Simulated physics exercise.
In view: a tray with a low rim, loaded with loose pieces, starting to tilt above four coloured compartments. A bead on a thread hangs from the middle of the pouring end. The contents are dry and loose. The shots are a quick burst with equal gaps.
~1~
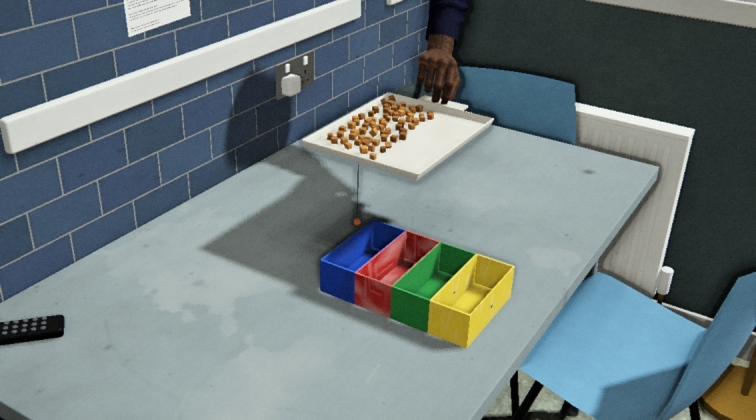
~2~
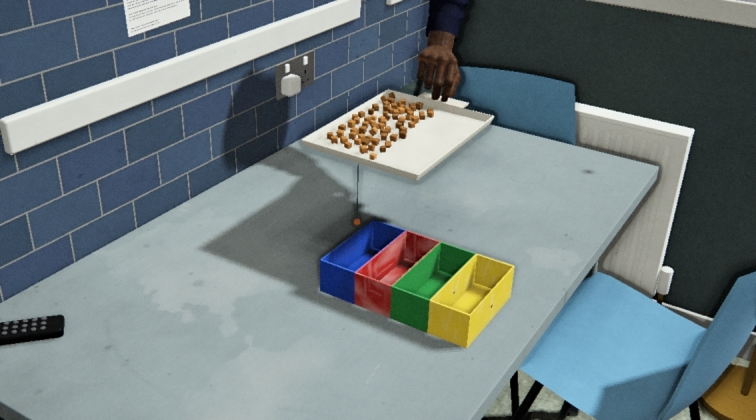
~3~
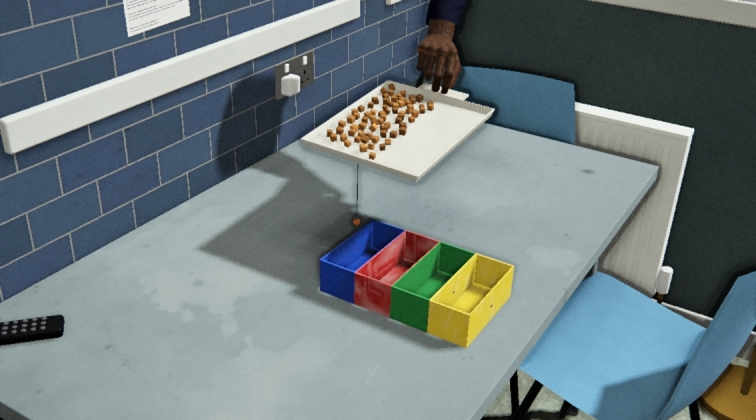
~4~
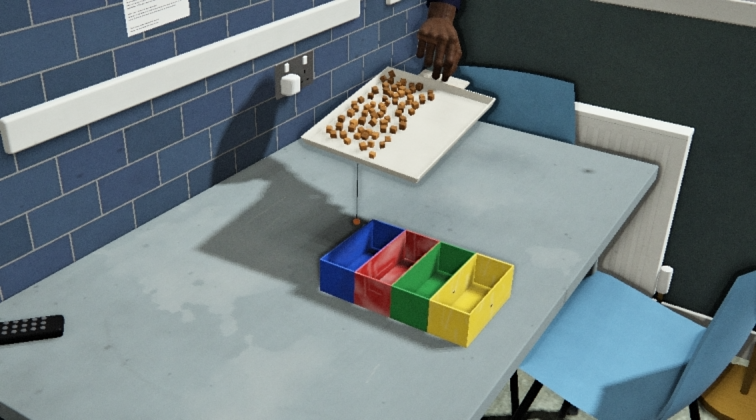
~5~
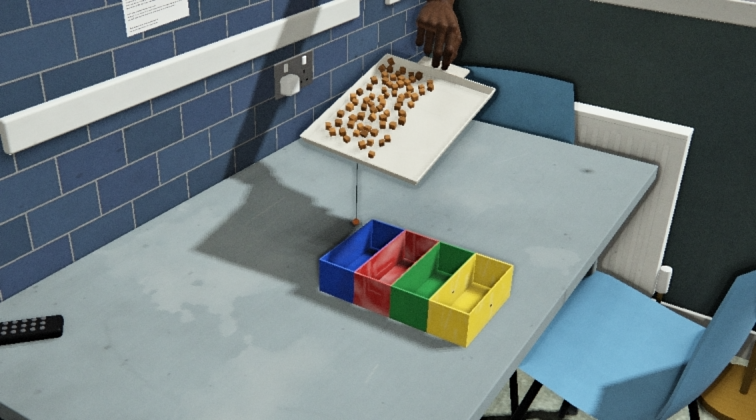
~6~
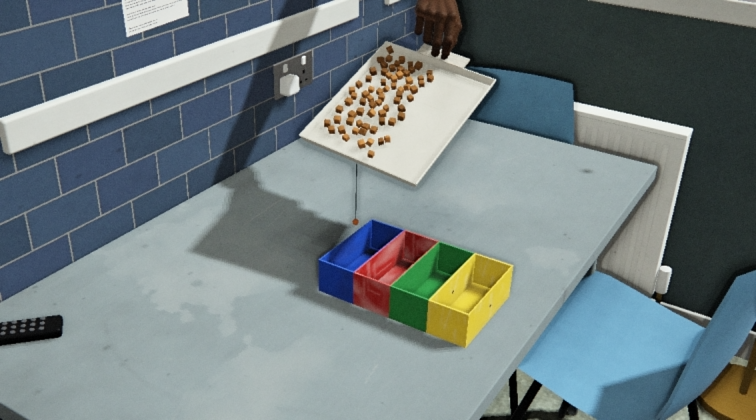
We see a hand holding a white tray of small brown cubes above a grey table with blue, red, green and yellow compartments; the hand raises the far end, gradually tilting the tray while a bead hangs beneath.
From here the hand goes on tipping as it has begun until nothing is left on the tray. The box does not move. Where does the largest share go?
It favours the red compartment.
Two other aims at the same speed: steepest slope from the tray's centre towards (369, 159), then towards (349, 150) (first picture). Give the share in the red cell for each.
The first gives 10 %, the second 0 %.
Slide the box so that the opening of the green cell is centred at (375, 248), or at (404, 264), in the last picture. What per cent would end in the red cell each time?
About 10 and 40 per cent.
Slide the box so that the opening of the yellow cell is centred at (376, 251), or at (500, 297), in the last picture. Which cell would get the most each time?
First yellow, then the cell in blue.
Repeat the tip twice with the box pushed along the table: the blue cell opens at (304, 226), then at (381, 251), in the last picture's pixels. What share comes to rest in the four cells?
The first gives 90 %, the second 70 %.
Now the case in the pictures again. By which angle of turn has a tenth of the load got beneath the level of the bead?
At about 75°.
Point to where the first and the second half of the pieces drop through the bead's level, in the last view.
The first part at (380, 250); the rest at (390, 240).
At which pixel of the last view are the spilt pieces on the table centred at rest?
Near (277, 281).
Soon, tray tipped steeply; nearly all on the tray; a small part falling or outside the box.
A while on, tray tipped past a quarter turn; a stray few on the tray; about a third in the red cell; about a quarter in the blue cell; a small part in the green cell; about a quarter falling or outside the box.
Towards the end, tray tipped past a quarter turn; about half in the red cell; about a quarter in the blue cell; a small part in the green cell; a small part falling or outside the box.
Finally, tray tipped past a quarter turn; about half in the red cell; about a quarter in the blue cell; a small part in the green cell; none in the yellow cell; a small part outside the box.
